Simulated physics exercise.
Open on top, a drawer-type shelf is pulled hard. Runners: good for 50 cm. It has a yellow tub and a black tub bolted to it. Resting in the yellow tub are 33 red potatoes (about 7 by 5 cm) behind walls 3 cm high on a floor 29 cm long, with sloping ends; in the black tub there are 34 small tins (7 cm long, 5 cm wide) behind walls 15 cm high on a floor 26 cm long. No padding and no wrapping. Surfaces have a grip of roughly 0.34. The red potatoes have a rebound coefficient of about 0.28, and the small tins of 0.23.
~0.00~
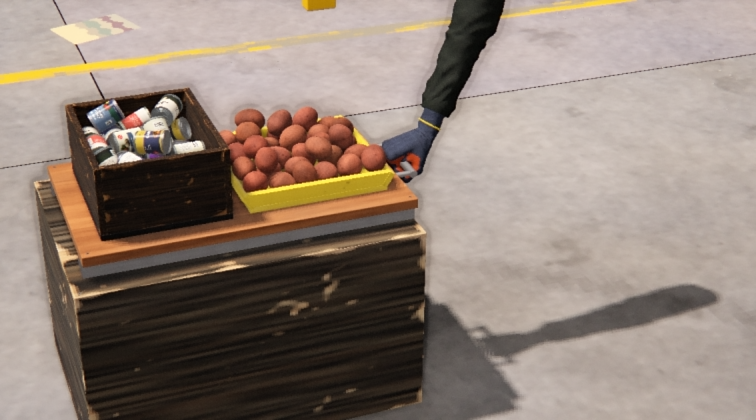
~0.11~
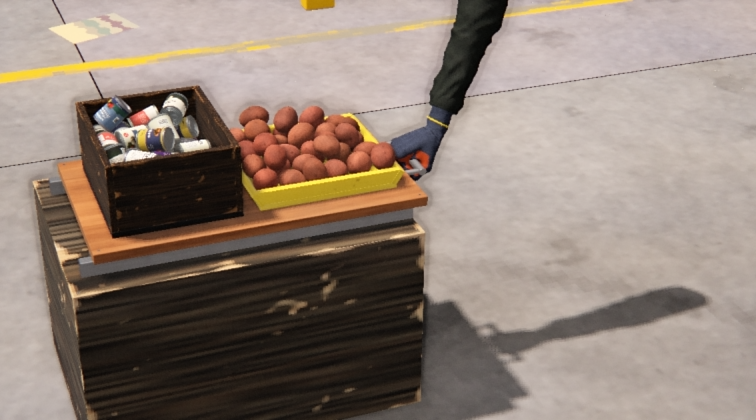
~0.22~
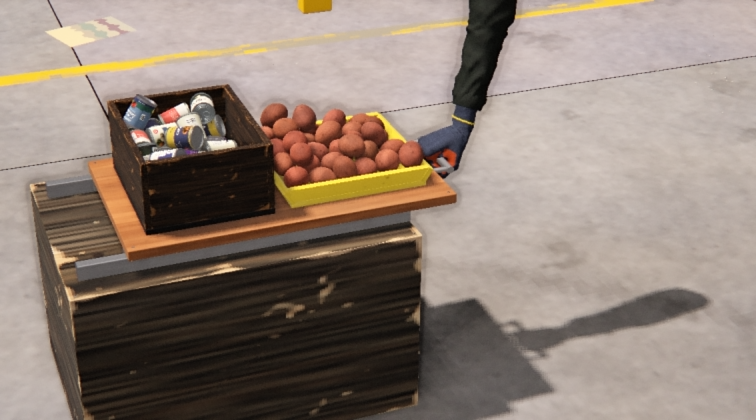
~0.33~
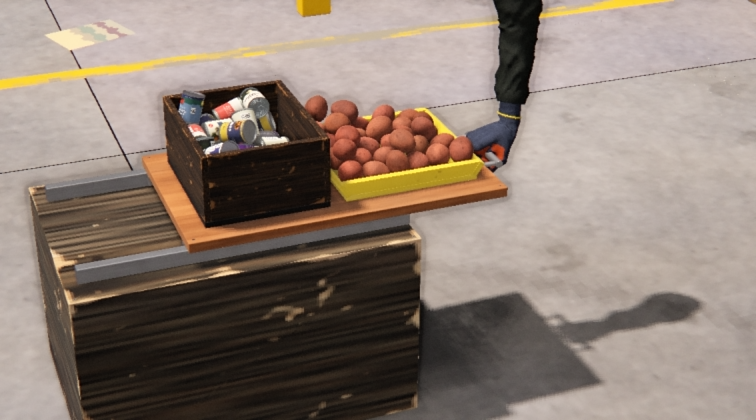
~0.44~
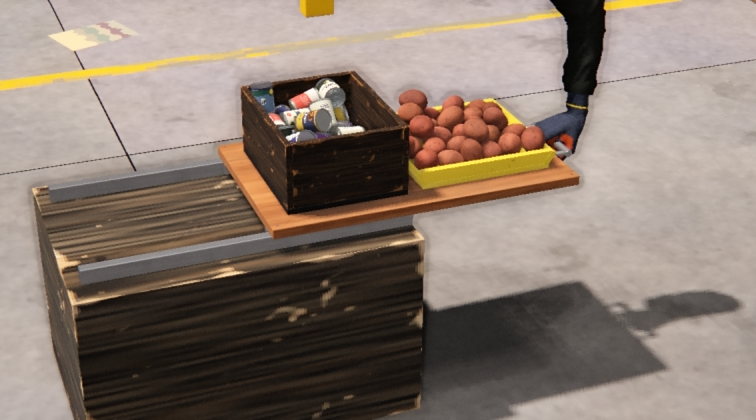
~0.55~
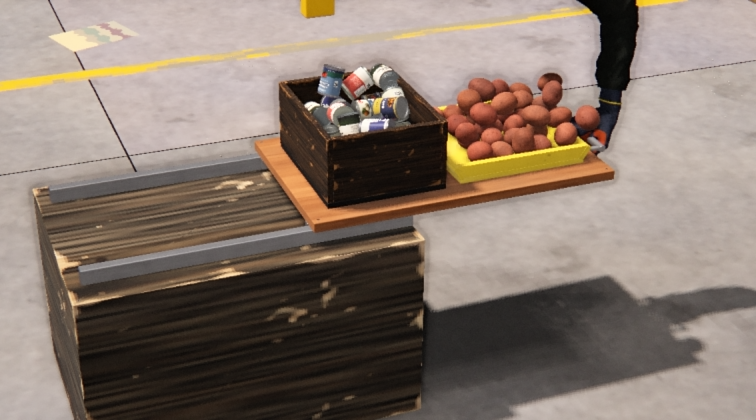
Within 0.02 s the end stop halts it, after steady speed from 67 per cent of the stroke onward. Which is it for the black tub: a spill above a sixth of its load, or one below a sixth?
Below a sixth.
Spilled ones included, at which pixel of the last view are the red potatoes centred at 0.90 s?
Pixel (528, 124), give or take.
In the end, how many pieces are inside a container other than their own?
Piece count: Roughly 0.
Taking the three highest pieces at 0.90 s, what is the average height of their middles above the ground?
I'd guess about 68 cm.
After 0.68 s, 8 of 33 out of the yellow tub and 0 of 34 out of the black tub.
After 0.90 s, 9 of 33 out of the yellow tub and 0 of 34 out of the black tub.
When it is over (at 1.34 s), 10 of 33 out of the yellow tub and 1 of 34 out of the black tub. Asked share, 1 of 34, 3 per cent.
